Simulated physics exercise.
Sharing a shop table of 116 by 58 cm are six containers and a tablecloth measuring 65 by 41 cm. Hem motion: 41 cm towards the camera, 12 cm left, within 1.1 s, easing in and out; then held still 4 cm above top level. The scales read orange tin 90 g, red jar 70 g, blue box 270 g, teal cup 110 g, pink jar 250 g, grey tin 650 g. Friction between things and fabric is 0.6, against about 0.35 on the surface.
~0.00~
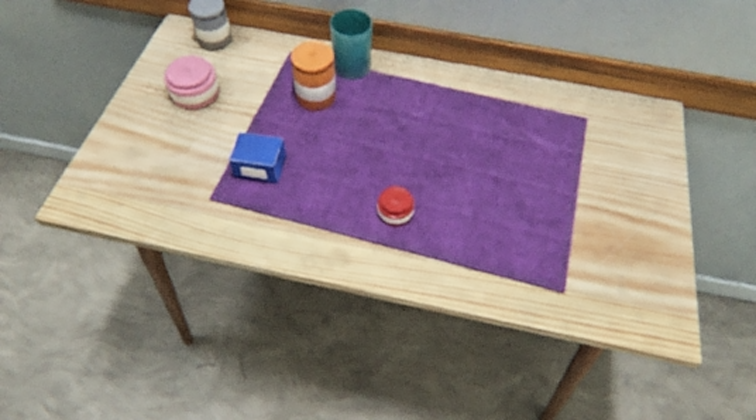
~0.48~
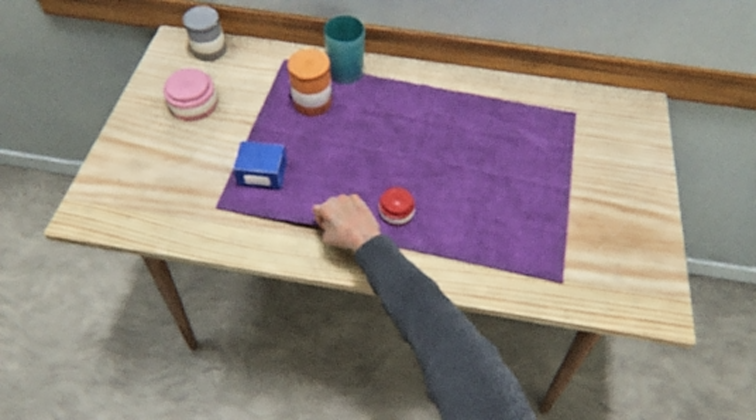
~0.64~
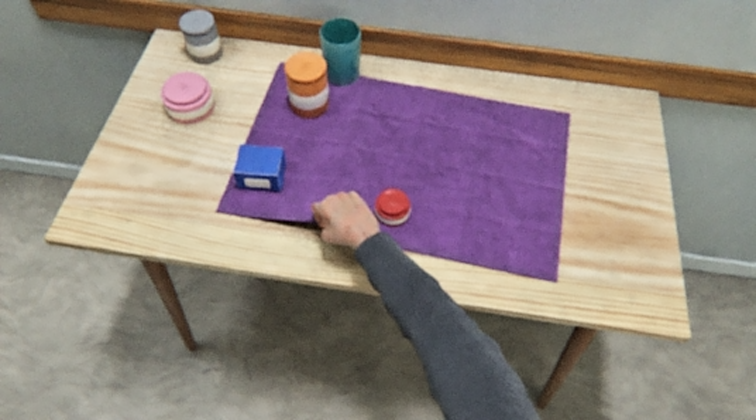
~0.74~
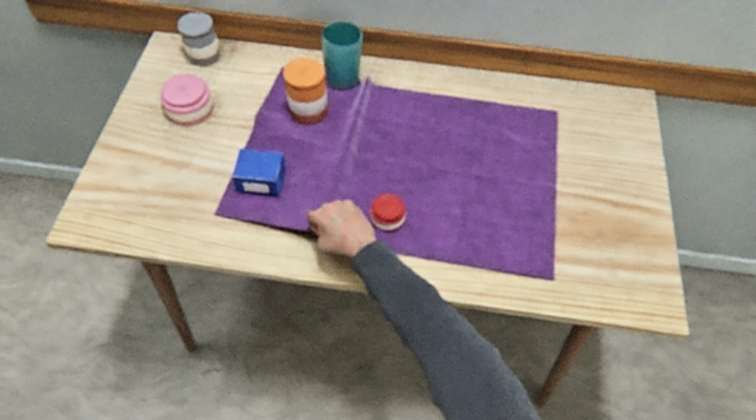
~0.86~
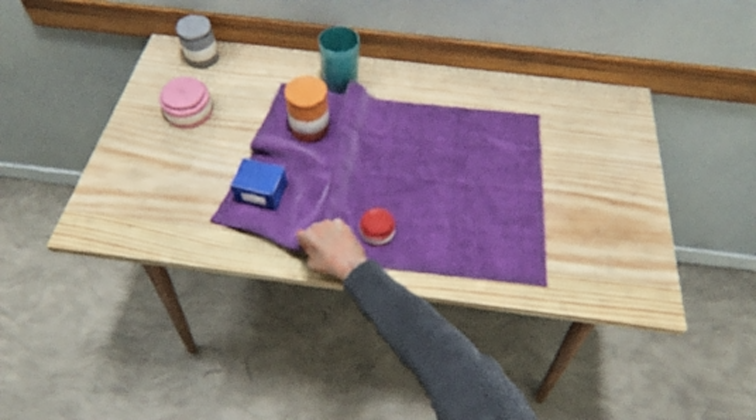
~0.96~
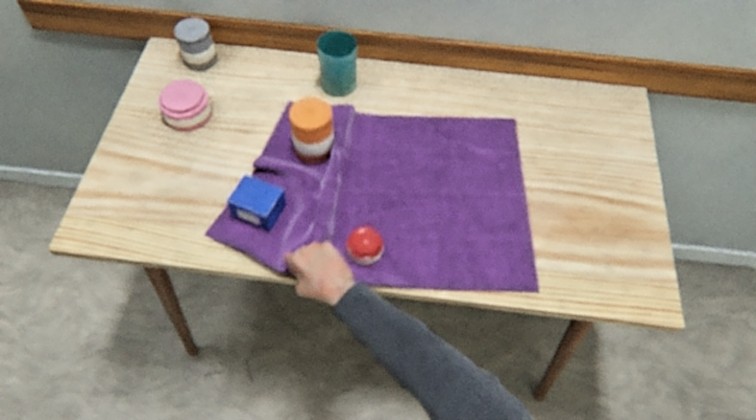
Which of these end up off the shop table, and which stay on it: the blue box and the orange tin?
Blue box off, orange tin off.
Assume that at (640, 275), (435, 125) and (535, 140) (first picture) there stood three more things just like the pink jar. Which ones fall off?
Taking them one by one: Is left on top, then is lost, then is lost.
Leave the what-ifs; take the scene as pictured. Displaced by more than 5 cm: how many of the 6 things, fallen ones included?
The answer is 3 of them.
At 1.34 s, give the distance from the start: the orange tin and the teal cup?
I'd put the orange tin at some 30 centimetres and the teal cup at some 2 centimetres.
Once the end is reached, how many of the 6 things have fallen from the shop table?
It adds up to 3.
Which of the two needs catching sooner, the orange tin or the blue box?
First: Blue.
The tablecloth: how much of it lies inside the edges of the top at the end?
Near 0 in a hundred.
After 1.1 s, 80 % of the tablecloth is still over the top; orange tin 21 cm off its start, blue box 16 cm off its start, red jar 21 cm off its start.
After 1.3 s, 40 % of the tablecloth is still over the top; orange tin 32 cm off its start, blue box 28 cm off its start, red jar over the edge.
After 1.5 s, 5 % of the tablecloth is still over the top; orange tin 48 cm off its start at (262, 293), blue box over the edge, red jar over the edge.
After 1.7 s, 0 % of the tablecloth is still over the top; orange tin over the edge, blue box over the edge, red jar over the edge.
After 3.3 s, 0 % of the tablecloth is still over the top; orange tin over the edge, blue box over the edge, red jar over the edge, teal cup 2 cm off its start at (337, 44).
